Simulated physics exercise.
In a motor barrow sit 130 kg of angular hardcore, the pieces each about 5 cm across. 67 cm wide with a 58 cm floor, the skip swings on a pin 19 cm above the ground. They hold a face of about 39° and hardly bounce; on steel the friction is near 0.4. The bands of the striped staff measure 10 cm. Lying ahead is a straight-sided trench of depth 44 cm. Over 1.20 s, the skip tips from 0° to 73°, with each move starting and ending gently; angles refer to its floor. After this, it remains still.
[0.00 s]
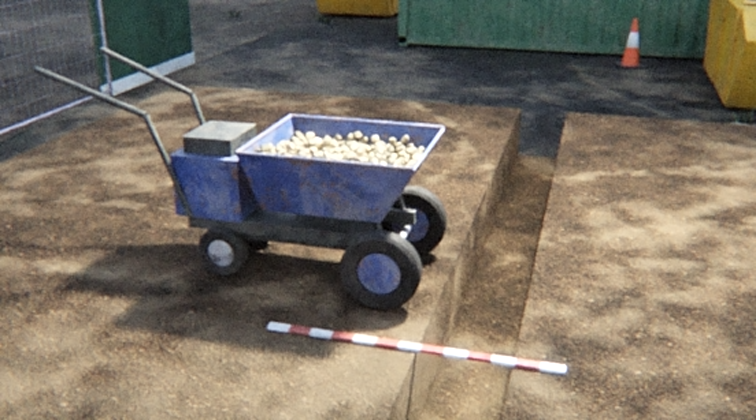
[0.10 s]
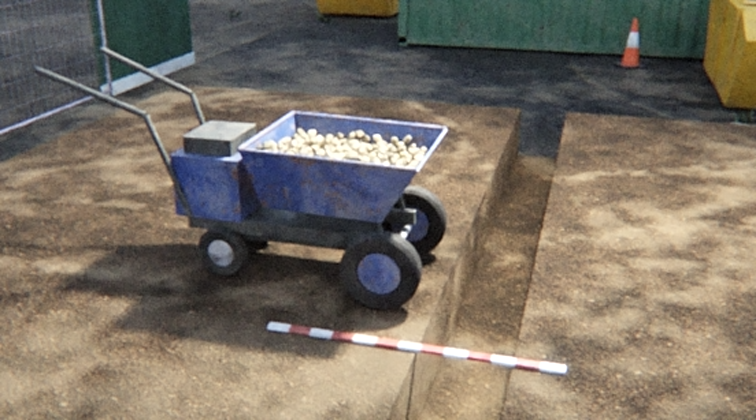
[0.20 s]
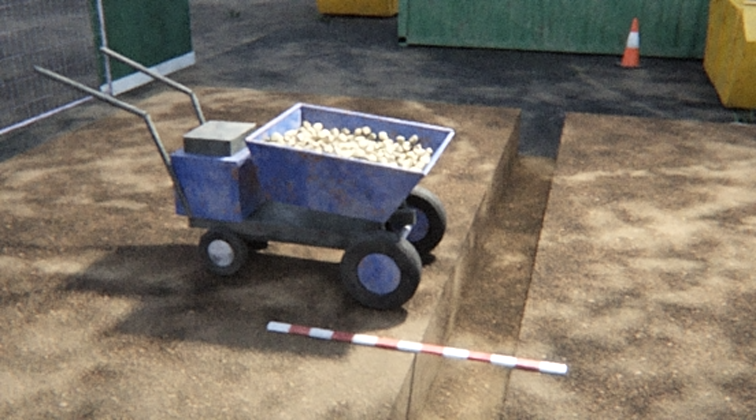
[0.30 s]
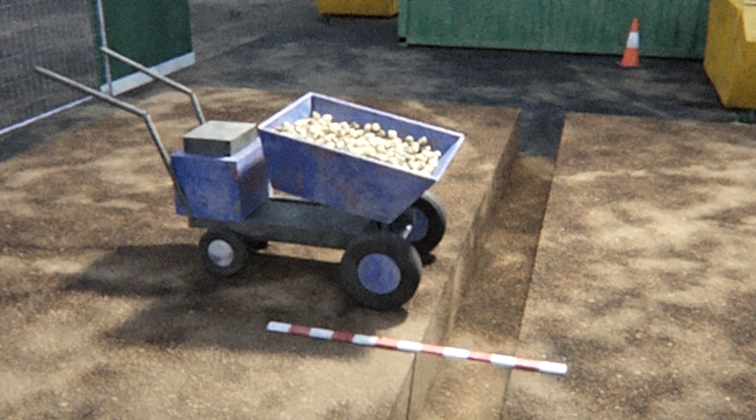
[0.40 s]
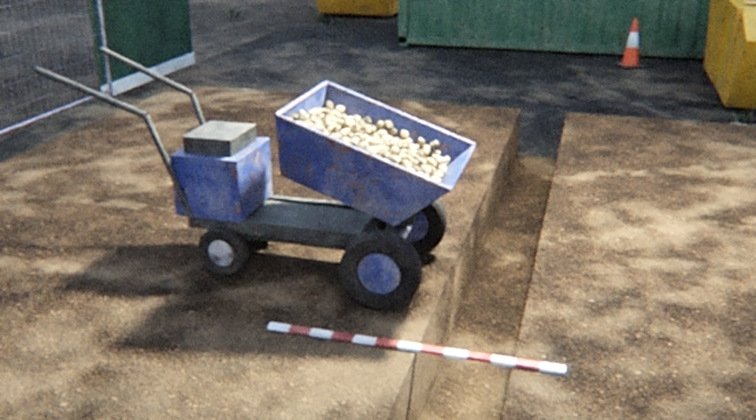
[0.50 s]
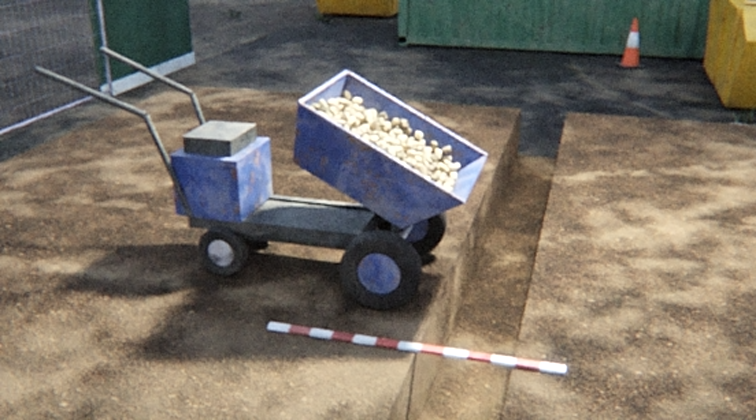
A blue motor barrow loaded with pale stones stood beside a straight trench, and its skip slowly lifted at the back, tilting further down toward the right while the wheels stayed still.
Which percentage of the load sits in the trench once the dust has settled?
Near 34 per cent.
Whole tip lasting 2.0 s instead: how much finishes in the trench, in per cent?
In that case some 45 per cent.
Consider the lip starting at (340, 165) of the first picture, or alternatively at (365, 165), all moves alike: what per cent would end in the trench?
About 70 per cent from the first spot, about 70 from the second.
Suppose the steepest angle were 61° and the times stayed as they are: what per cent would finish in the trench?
In that case some 10 per cent.
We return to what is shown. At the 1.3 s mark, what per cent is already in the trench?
Some 5 per cent.
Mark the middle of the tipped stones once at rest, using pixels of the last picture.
In the last view, about (532, 294).
After 0.9 s the floor is at 62°; 100 % in the skip; the foremost stones are at (491, 236).
After 1.3 s the floor is at 73°; 80 % in the skip, 4 % in the trench, 16 % past the trench; the foremost stones are at (586, 308).
After 1.6 s the floor is at 73°; 53 % in the skip, 12 % in the trench, 35 % past the trench; the foremost stones are at (674, 303).
After 3.6 s the floor is at 73°; 31 % in the skip, 34 % in the trench, 35 % past the trench; the foremost stones are at (702, 300).
